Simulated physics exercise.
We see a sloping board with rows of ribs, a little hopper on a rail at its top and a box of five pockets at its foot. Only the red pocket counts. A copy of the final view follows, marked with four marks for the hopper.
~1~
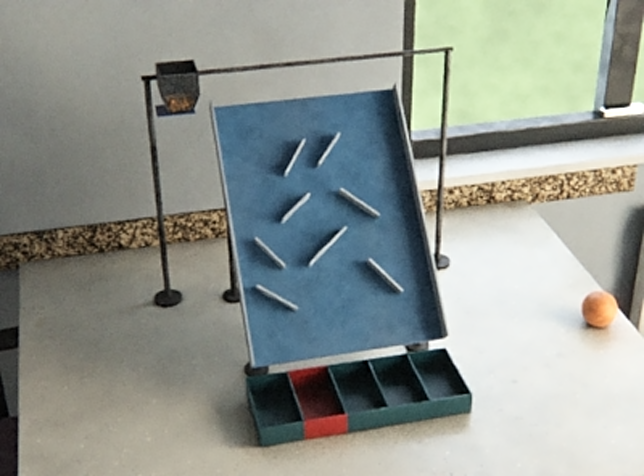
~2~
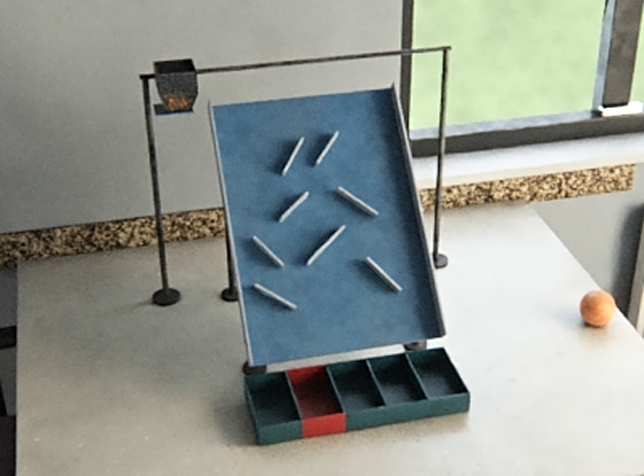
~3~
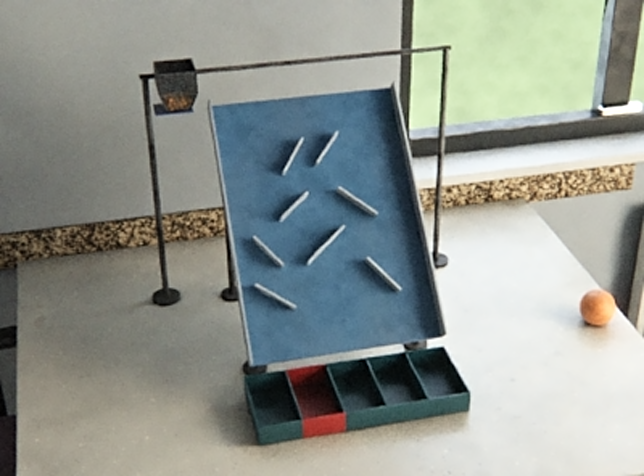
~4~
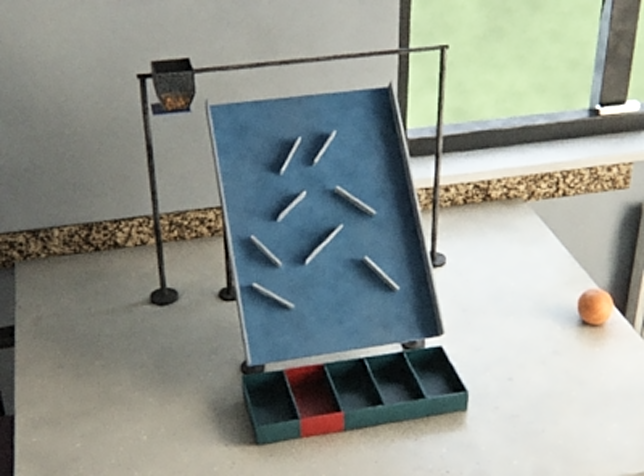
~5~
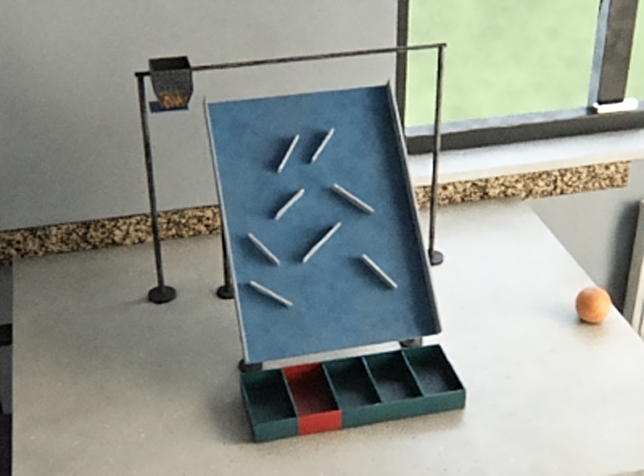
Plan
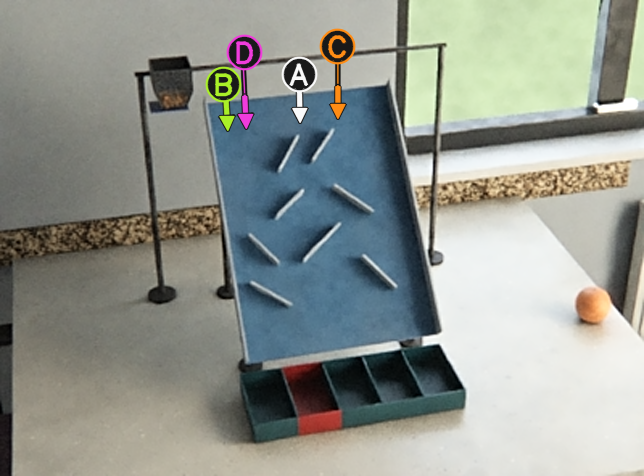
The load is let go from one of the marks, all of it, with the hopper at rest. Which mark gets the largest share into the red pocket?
Best: A.
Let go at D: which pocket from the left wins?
It is the third one.
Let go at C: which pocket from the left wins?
The fifth from the left.
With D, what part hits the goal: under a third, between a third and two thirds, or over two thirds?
Under a third.
On the marked copy, mark A meets the board at (299, 117); mark B meets the board at (227, 125); mark C meets the board at (337, 113); mark D meets the board at (246, 123).
With A, roughly half in the red pocket, roughly half in other pockets.
With B, just a few in the red pocket, almost all in other pockets, about a tenth outside the box.
With C, just a few in the red pocket, almost all in other pockets, just a few outside the box.
With D, roughly a quarter in the red pocket, the larger part in other pockets, just a few outside the box.
